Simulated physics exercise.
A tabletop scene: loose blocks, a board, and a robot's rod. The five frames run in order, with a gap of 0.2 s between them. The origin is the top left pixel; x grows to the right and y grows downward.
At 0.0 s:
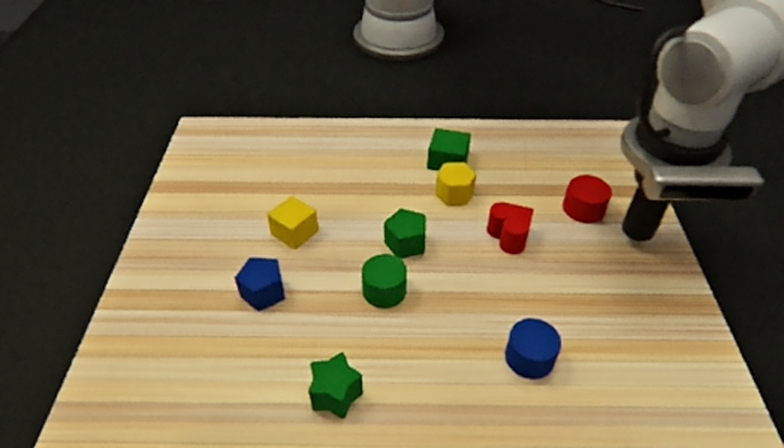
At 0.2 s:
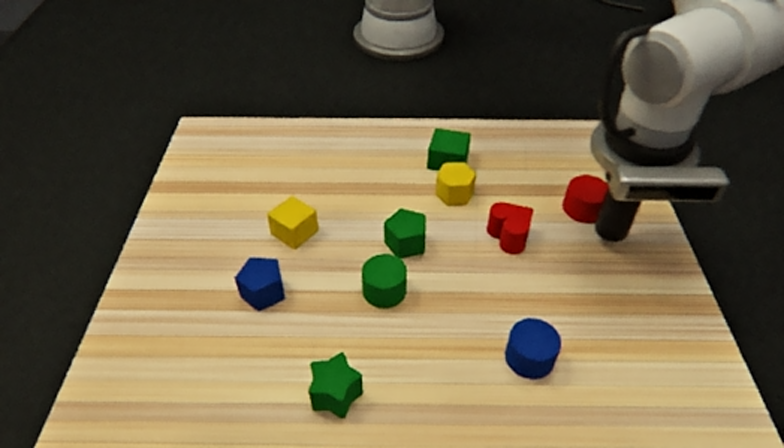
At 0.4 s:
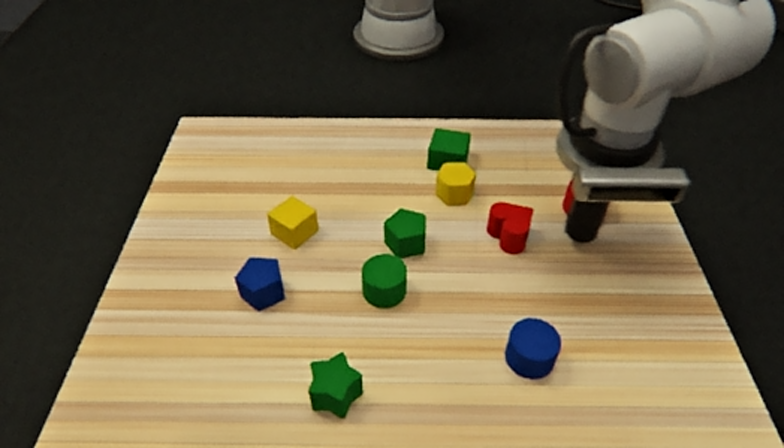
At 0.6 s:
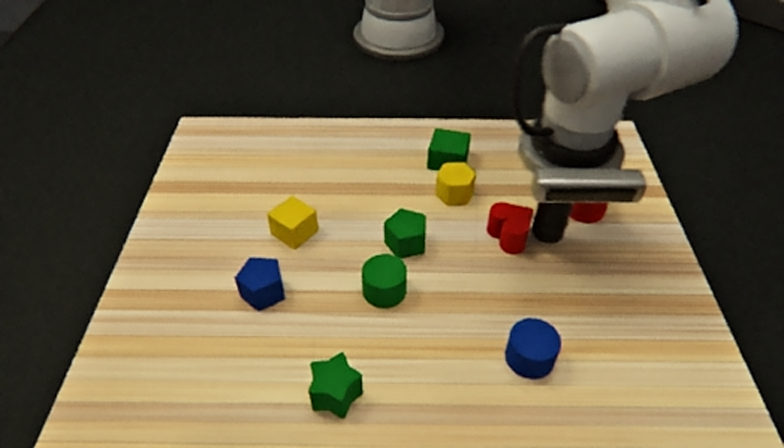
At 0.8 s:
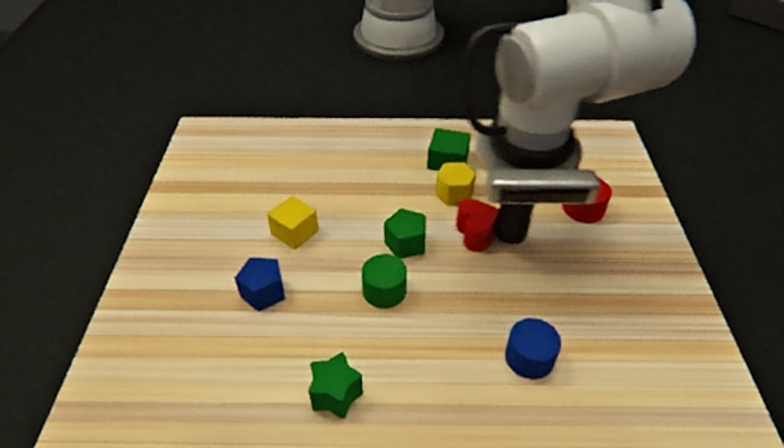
A robot arm holding a dark rod slides steadily leftward from the right side of a light wooden tabletop, passes in front of a red cylinder, meets a red heart-shaped block and pushes it a short way left. Green, yellow and blue blocks lie still across the board, a green star nearest. The fixed view looks down from the front, against a dark floor.
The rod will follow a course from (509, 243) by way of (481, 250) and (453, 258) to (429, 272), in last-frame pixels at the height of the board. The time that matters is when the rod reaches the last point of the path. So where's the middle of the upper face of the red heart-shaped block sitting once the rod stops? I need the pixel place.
At (453, 210).
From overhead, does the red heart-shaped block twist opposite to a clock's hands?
That would be a no.
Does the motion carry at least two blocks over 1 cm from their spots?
I believe not.
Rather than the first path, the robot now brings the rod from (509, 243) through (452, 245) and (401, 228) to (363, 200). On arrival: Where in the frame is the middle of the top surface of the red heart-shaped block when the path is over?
Roughly at (417, 186).
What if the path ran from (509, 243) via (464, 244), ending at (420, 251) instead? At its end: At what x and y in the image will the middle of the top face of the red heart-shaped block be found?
My estimate: (429, 202).
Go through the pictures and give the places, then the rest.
Lower end of the rod at (638, 231), tops of blocks, green pentagon at (407, 223), red heart-shaped block at (513, 216), in the first picture.
Rod at (611, 231), blocks as before, in the second picture.
Rod at (581, 232), blocks as before, in the third picture.
Rod at (547, 233), blocks as before, in the fourth picture.
Rod at (511, 234), green pentagon at (407, 223), red heart-shaped block at (479, 213), in the fifth picture.
What follows on the original path. Halfway along, rod at (468, 245); red heart-shaped block at (453, 210), turned 35° clockwise.
At the end, rod at (430, 264); green pentagon not moved; red heart-shaped block at (453, 210), turned 35° clockwise.
